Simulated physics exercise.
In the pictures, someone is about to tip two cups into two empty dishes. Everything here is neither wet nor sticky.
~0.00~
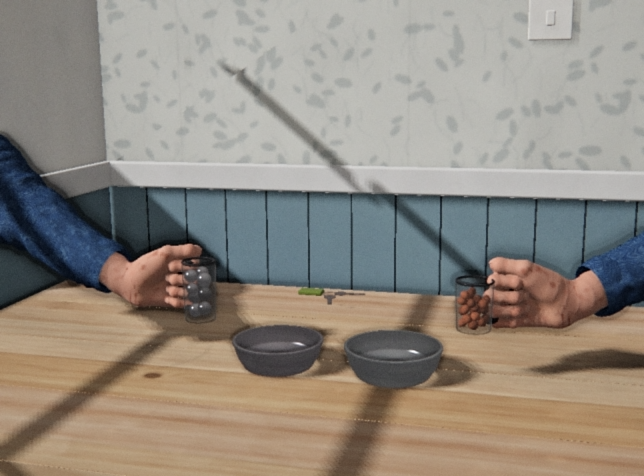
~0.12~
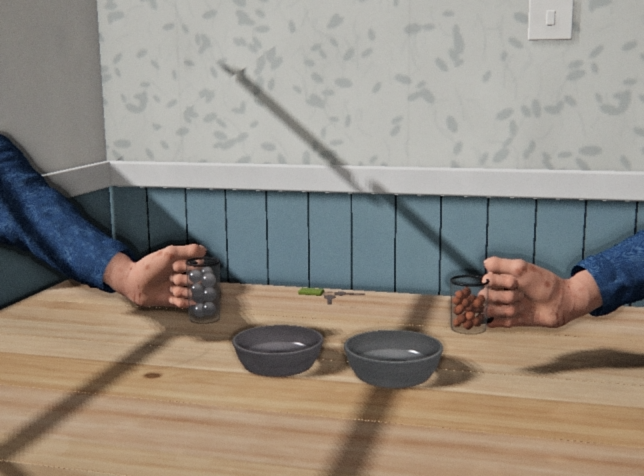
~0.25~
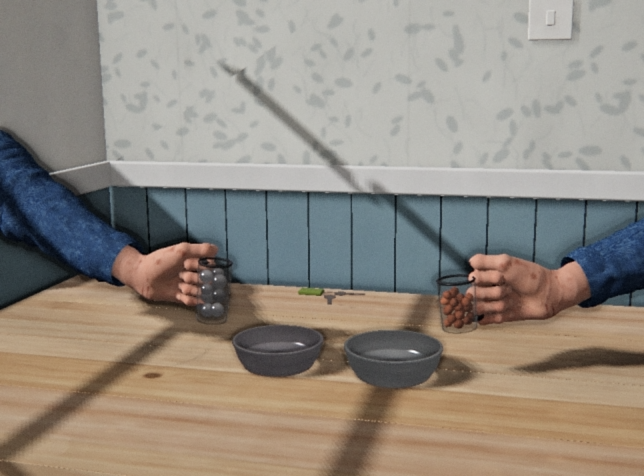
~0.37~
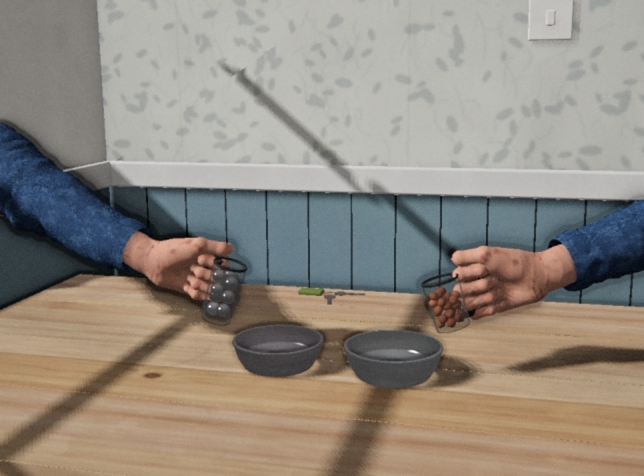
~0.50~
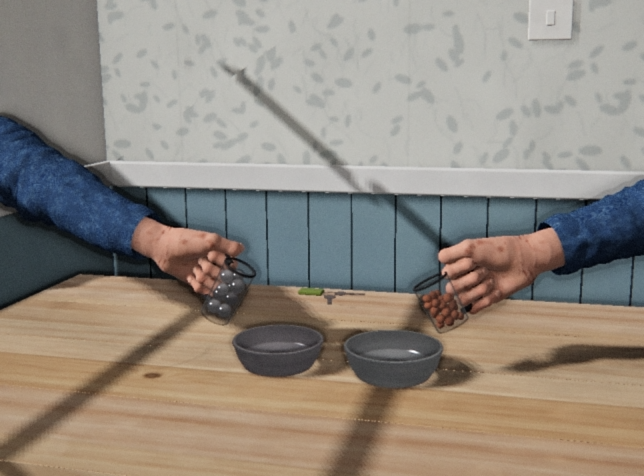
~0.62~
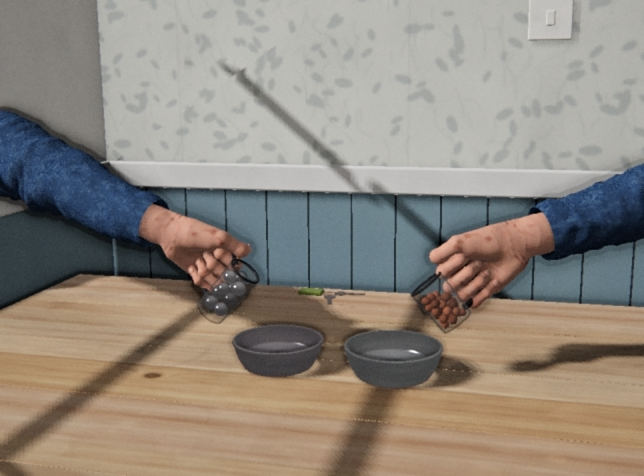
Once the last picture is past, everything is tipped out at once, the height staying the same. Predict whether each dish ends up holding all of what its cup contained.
Left ends up with everything; right ends up with everything.
After 1.02 s, left, the whole lot still in the cup; right, the whole lot still in the cup.
After 1.37 s, left, near two thirds still in the cup, near a third in the dish; right, all but a few still in the cup, only a few in the dish.
After 1.67 s, left, the whole lot in the dish; right, all but a few in the dish, only a few in the air.
In the end (2.4 s), left, the whole lot in the dish, none at all outside the dish; right, the whole lot in the dish, none at all outside the dish.
